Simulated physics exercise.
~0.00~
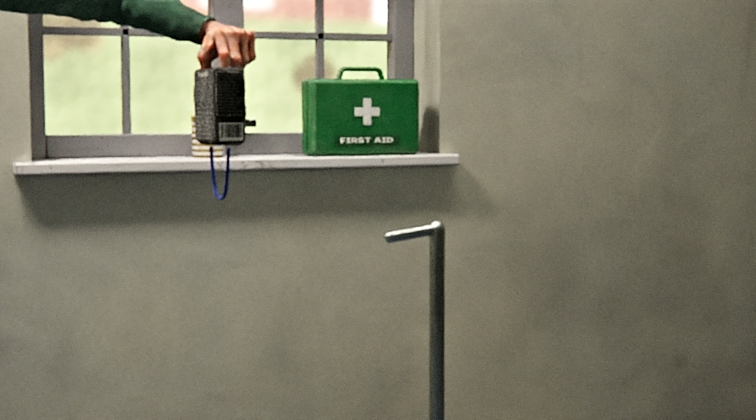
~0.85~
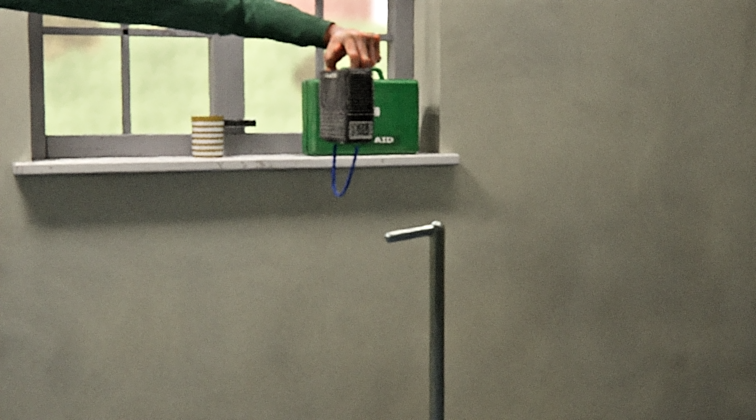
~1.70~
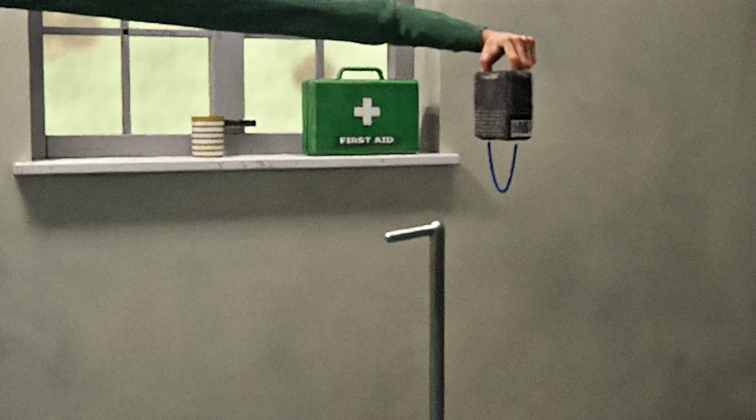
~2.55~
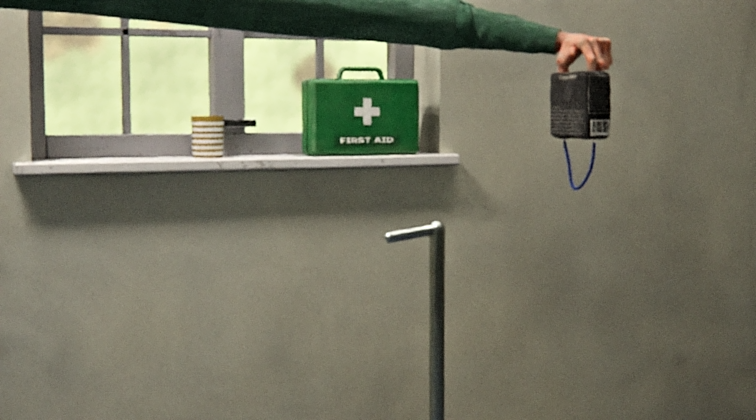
A green-sleeved arm carrying a black pouch rightward past a windowsill and over a hooked post, its blue loop hanging clear.
